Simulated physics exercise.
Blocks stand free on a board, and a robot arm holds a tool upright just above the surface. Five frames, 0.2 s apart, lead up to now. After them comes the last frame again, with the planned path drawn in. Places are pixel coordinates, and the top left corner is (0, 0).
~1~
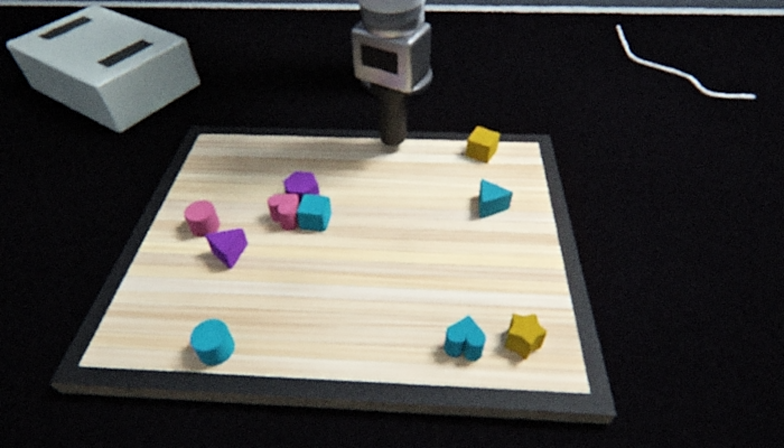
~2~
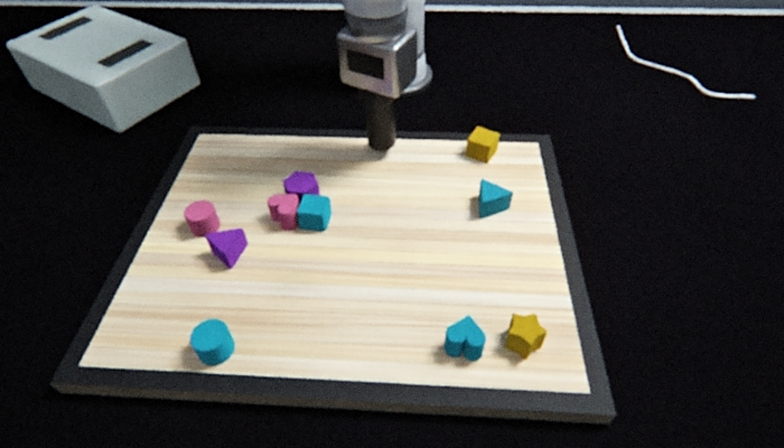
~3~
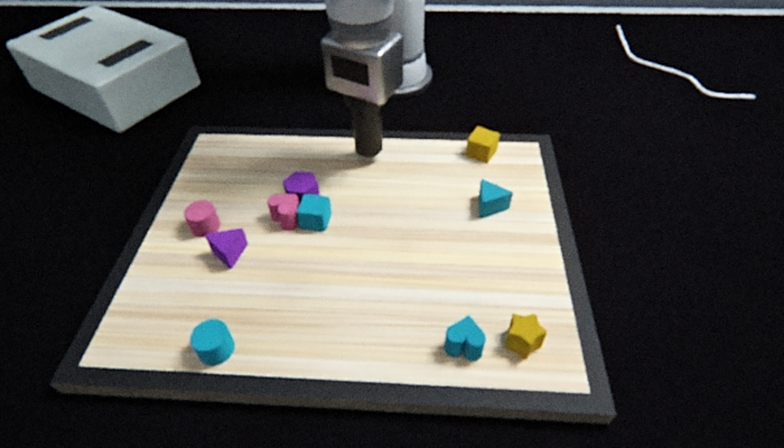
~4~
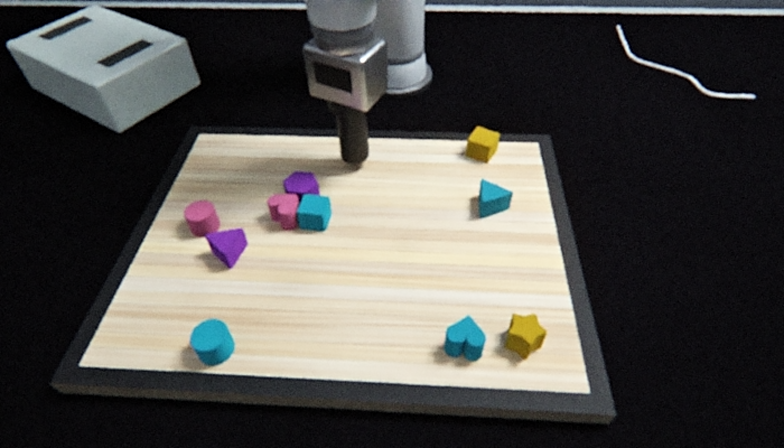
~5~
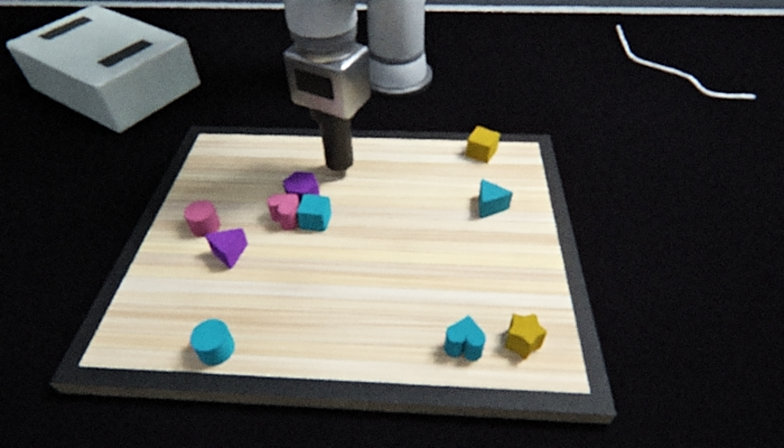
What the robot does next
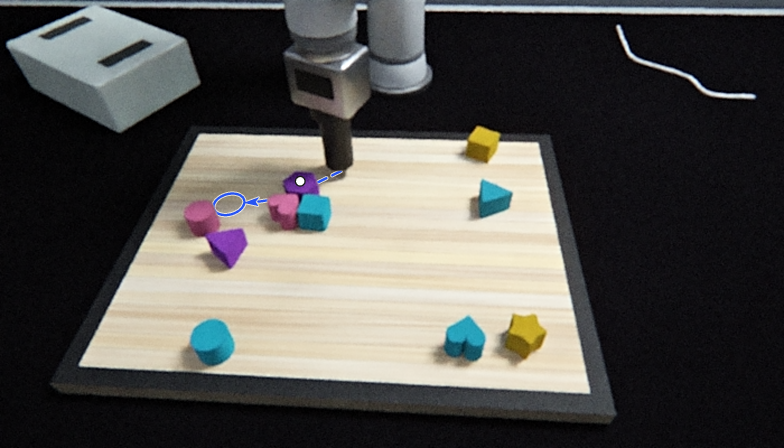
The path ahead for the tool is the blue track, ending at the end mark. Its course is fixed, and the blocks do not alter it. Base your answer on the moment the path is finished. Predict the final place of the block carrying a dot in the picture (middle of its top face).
I'd place it at (255, 207), taking the centre of its top.
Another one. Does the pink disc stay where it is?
Yes, I think so.
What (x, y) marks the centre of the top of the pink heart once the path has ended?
About (268, 226).
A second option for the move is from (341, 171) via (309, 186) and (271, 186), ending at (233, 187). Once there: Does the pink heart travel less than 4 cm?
Short answer: Yes.
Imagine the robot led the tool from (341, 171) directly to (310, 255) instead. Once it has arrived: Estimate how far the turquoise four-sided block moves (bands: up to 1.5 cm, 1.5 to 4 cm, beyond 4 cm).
Ends over 4 cm away.
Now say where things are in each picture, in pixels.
The first frame shows tip of the tool (393, 137), middles of tops, pink disc (199, 210), pink heart (283, 202), purple hexagonal block (300, 181), turquoise four-sided block (313, 204).
The second frame shows tool (382, 143), nothing pushed.
The third frame shows tool (369, 148), nothing pushed.
The fourth frame shows tool (355, 155), nothing pushed.
The fifth frame shows tool (340, 162), pink disc (199, 210), pink heart (283, 202), purple hexagonal block (300, 181), turquoise four-sided block (313, 204).
The line goes from (341, 171) through (308, 187) and (270, 200) to (229, 204); the dot is on the purple hexagonal block.
On the path given first. One third of the way, tool (305, 179); pink heart (274, 212); purple hexagonal block (285, 192), turned 10° anticlockwise; turquoise four-sided block (313, 206), turned 15° anticlockwise.
Two thirds of the way, tool (266, 191); pink heart (268, 226), turned 30° anticlockwise; purple hexagonal block (258, 206), turned 60° anticlockwise; turquoise four-sided block (313, 206), turned 15° anticlockwise.
At the end, tool (226, 195); pink disc unmoved; pink heart (268, 226), turned 30° anticlockwise; purple hexagonal block (255, 207), turned 70° anticlockwise; turquoise four-sided block (313, 206), turned 15° anticlockwise.
